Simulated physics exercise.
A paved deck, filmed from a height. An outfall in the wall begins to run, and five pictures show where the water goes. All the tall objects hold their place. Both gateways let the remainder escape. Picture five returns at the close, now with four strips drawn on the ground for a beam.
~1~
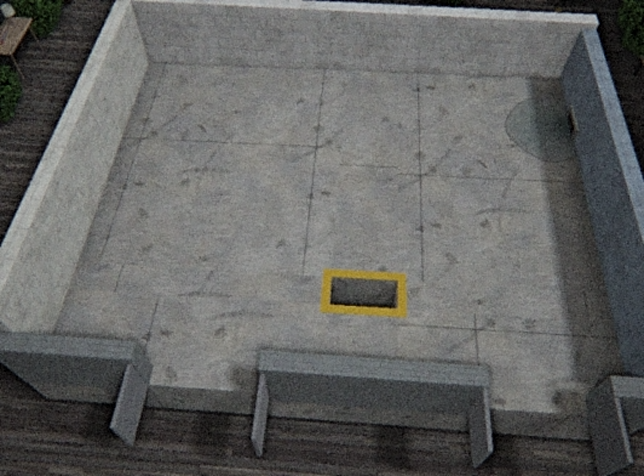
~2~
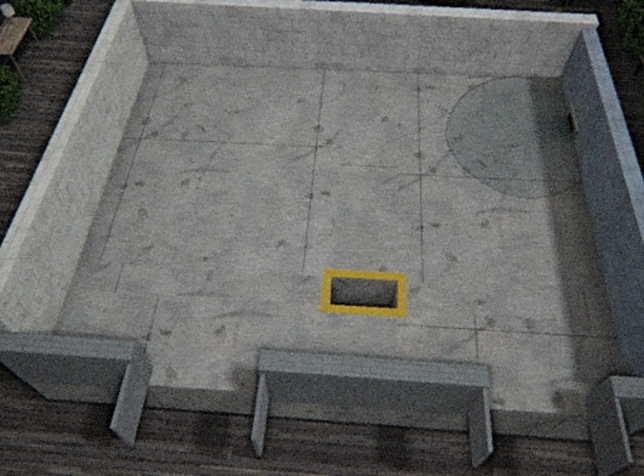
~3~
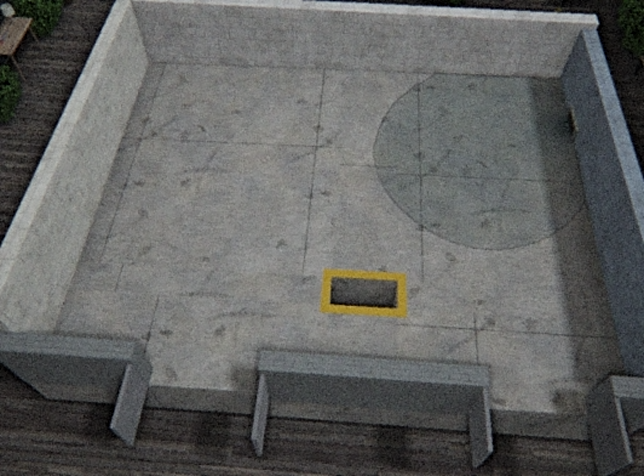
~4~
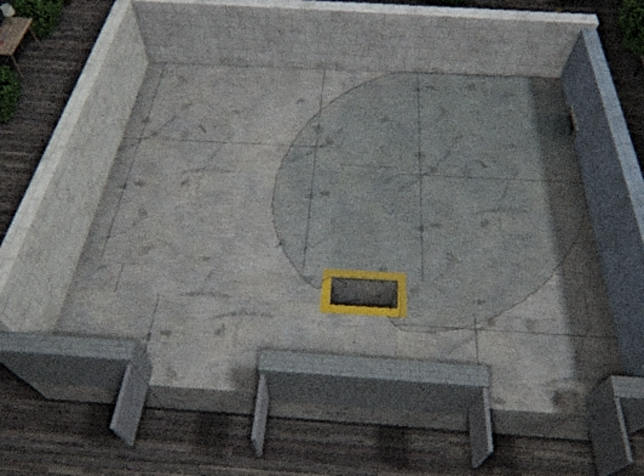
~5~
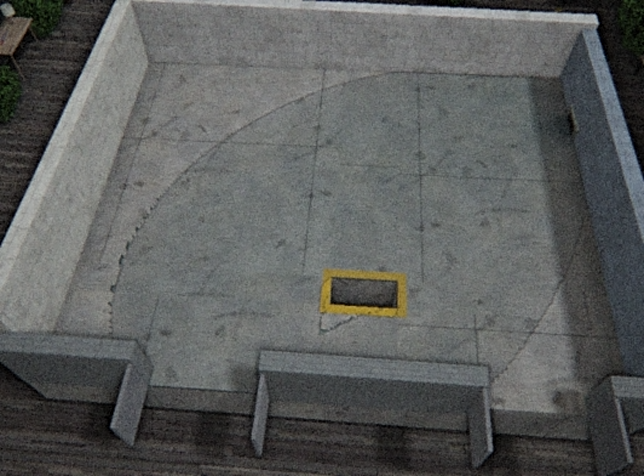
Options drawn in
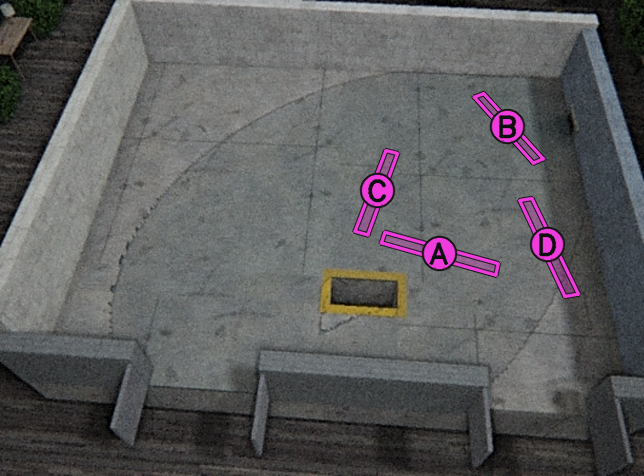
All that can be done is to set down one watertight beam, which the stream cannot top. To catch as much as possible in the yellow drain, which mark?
It is C.
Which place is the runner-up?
It is D.
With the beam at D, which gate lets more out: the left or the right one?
The left one.
On the marked copy, A from (383, 237) to (497, 269); B from (479, 95) to (538, 160); C from (361, 233) to (391, 151); D from (525, 199) to (571, 295).
Choosing A, about 3 % of the stream runs into the yellow drain, about 95 % out by the gates.
Choosing B, about 9 % of the stream runs into the yellow drain, about 88 % out by the gates.
Choosing C, about 41 % of the stream runs into the yellow drain, about 56 % out by the gates.
Choosing D, about 22 % of the stream runs into the yellow drain, about 76 % out by the gates.
